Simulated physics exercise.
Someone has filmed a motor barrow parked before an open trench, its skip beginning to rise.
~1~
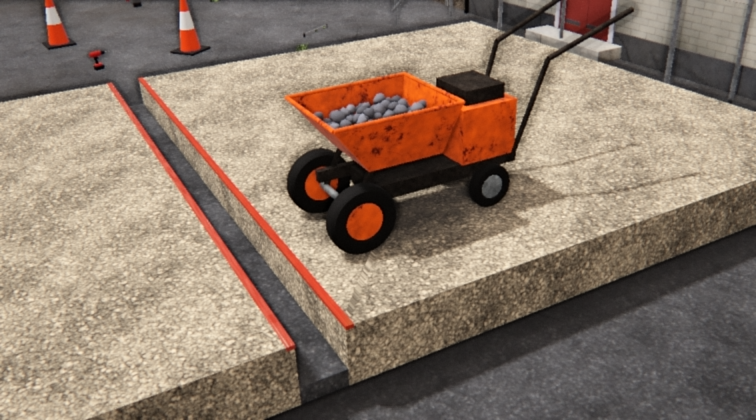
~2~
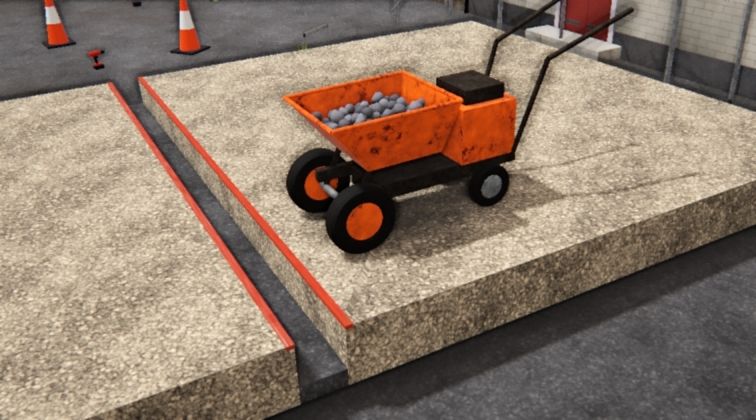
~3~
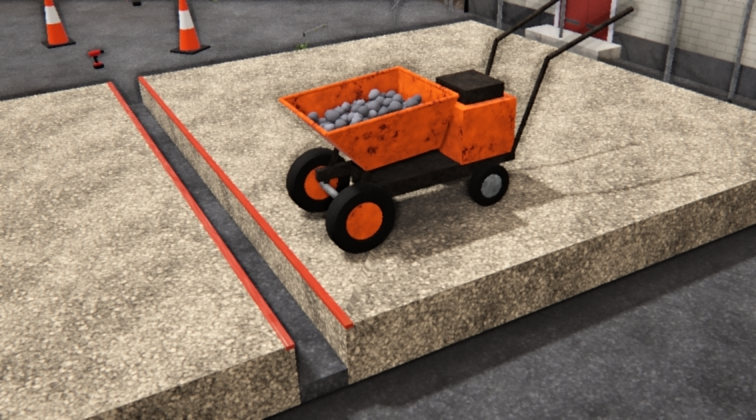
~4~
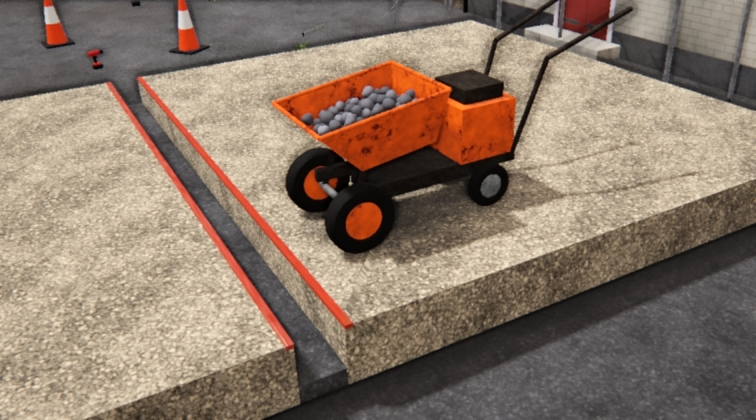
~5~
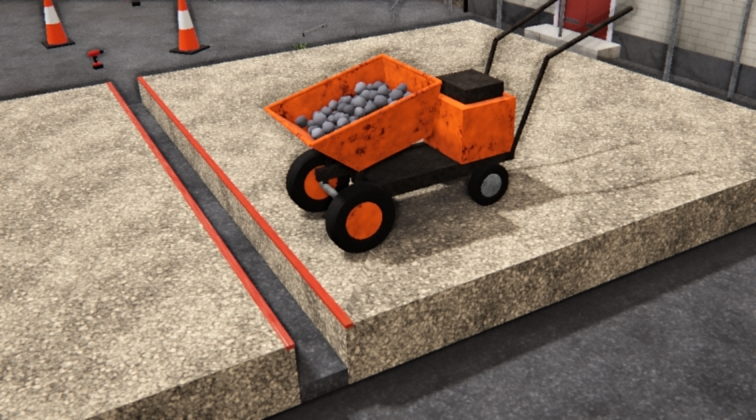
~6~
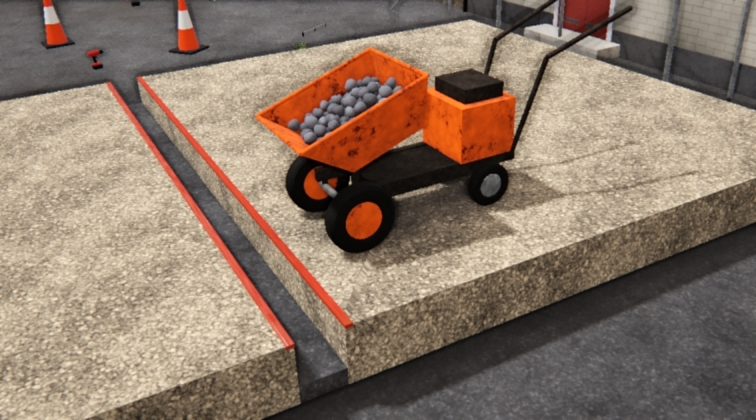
Orange skip of a parked motor barrow tilting slowly forward to the left, carrying grey cobbles, beside a narrow red-edged trench.
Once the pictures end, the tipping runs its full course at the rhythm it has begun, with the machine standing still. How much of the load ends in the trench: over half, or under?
The trench ends with under half of it.
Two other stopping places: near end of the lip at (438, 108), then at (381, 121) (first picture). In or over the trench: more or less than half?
In turn: Below a half; above a half.
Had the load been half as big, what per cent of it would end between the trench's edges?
About 10 per cent.
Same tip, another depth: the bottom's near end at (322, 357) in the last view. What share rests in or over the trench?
About 20 per cent.
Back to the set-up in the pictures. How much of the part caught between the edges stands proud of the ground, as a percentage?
Close to 0 per cent.
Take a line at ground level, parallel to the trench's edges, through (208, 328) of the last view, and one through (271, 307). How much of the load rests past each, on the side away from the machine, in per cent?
First some 30, then 80 per cent.
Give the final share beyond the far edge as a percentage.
Near 80 %.
Shortly afterwards, skip tipped steeply; the whole lot in the skip.
Next, skip tipped steeply; the bulk in the skip; only a few in or heaped over the trench; a little beyond it; a little falling.
Some moments later, skip tipped right over; a little in the skip; a little in or heaped over the trench; the bulk beyond it.
In the end, skip tipped right over; near a quarter in or heaped over the trench; the bulk beyond it.
